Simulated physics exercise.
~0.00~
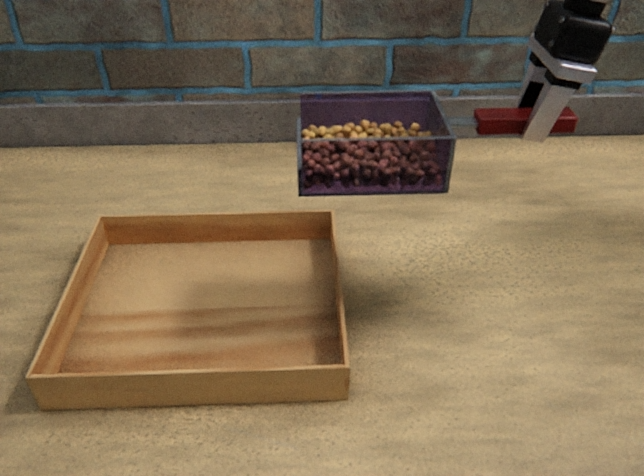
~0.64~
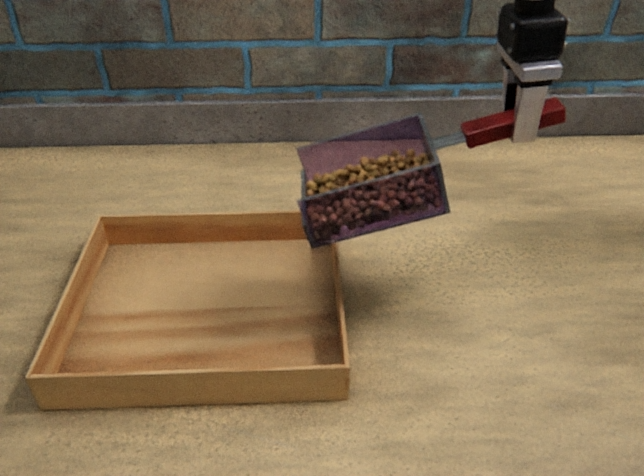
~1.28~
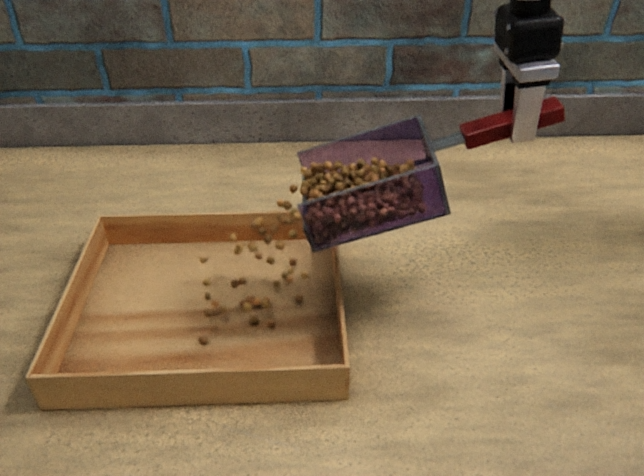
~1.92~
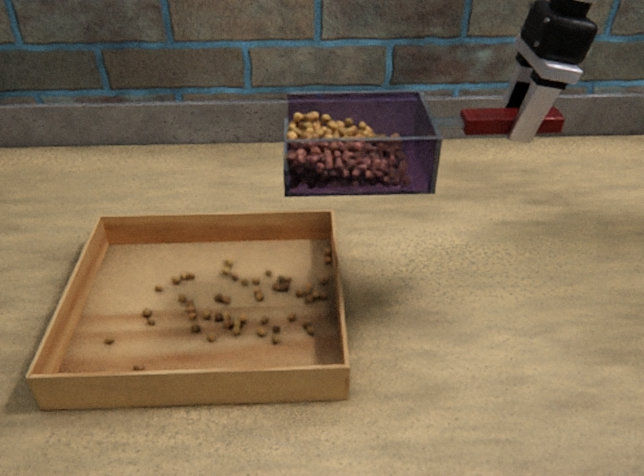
A robotic gripper with a dark wrist holds the red handle of a translucent purple box at the upper right, seen from the front and slightly above a sandy tabletop before a brick wall with blue mortar. The box is filled with small round pieces, yellowish above and reddish-brown below, and a shallow wooden tray sits at the left. The gripper tips the box down toward the tray. Some pieces spill over its left edge and scatter across the tray. The box then returns to level, still holding most of its load, with a small share lying in the tray.
